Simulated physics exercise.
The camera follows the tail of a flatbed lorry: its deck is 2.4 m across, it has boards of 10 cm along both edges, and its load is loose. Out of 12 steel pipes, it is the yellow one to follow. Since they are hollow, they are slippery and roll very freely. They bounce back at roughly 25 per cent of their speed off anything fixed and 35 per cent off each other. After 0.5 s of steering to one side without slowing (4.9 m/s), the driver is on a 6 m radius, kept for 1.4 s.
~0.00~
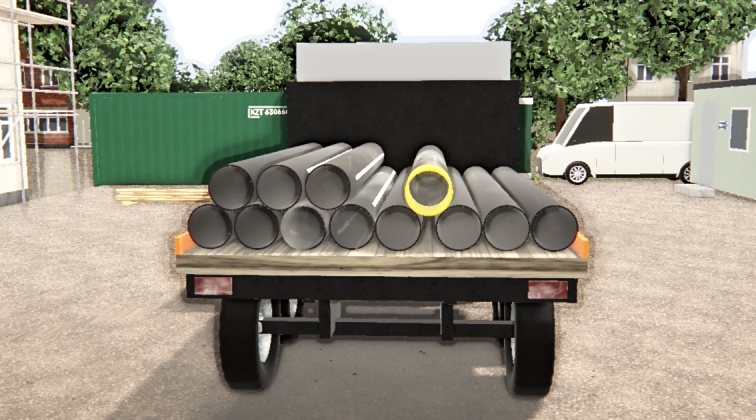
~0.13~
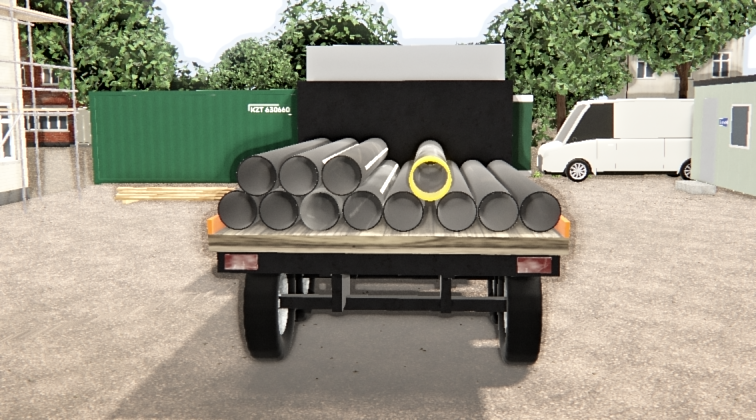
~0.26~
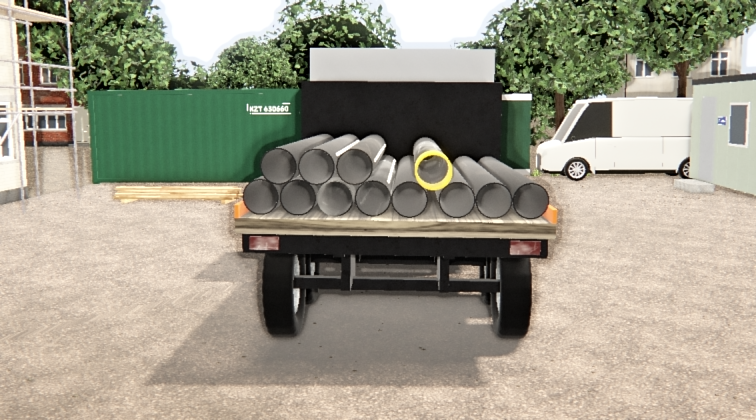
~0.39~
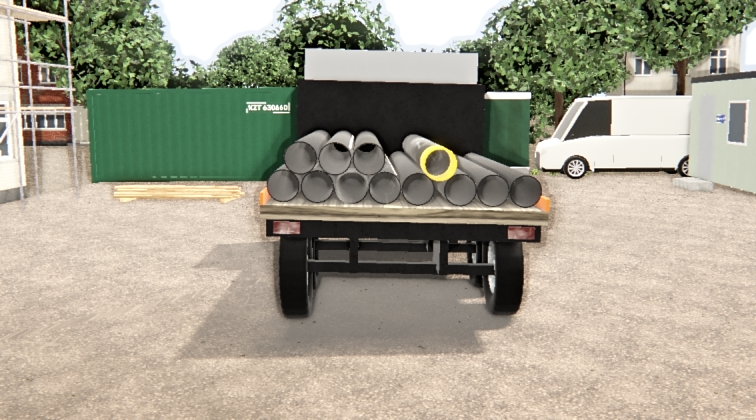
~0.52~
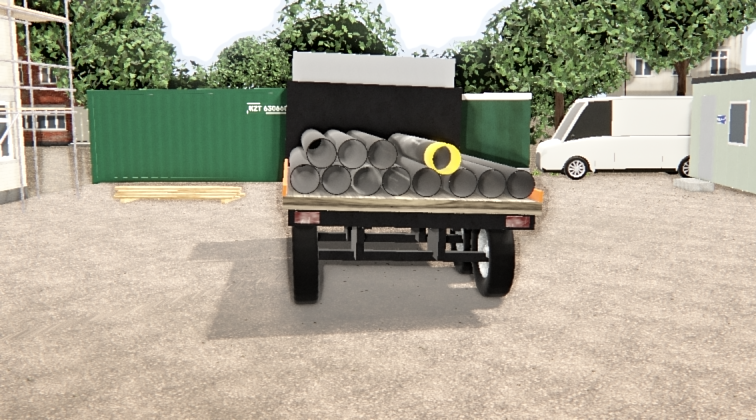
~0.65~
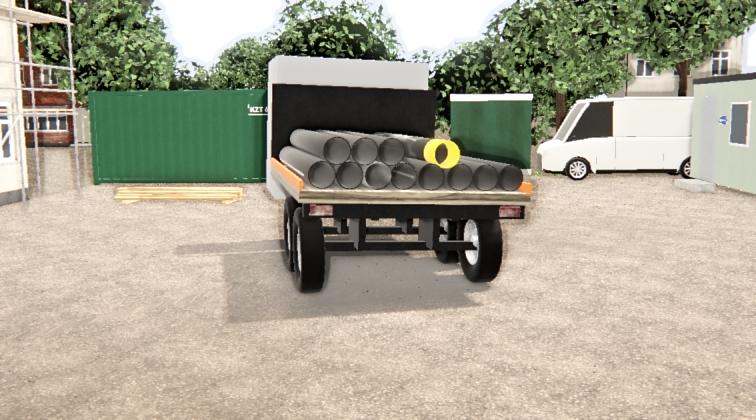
In a gravel yard with a green container and a white van behind, a flatbed lorry loaded with stacked grey pipes and one yellow-ringed pipe on top drives away from the viewer. It then turns left, its deck leaning slightly down to the right, while the pipes stay on the deck.
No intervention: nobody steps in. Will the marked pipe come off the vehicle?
Dumped.
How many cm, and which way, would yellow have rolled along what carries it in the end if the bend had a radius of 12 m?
About 5 cm to the right.
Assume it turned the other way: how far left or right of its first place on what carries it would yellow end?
Leftwards, around 35 cm.
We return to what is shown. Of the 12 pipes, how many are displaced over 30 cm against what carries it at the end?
The count is 12.
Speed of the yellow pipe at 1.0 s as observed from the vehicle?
Roughly 0.3 m/s.
Then, 1.0 s in, yellow is up on others, 80 cm from the right edge, rolling right; 0 gone from the deck.
Then, 1.2 s in, yellow is up on others, 70 cm from the right edge, rolling right; 0 gone from the deck.
Then, 1.6 s in, yellow is up on others, 20 cm from the right edge, rolling right; 1 gone from the deck.
Then, 1.9 s in, yellow is over the right board and falling; 2 gone from the deck.
In the end (3.6 s), yellow is over the right board and gone; 3 gone from the deck.
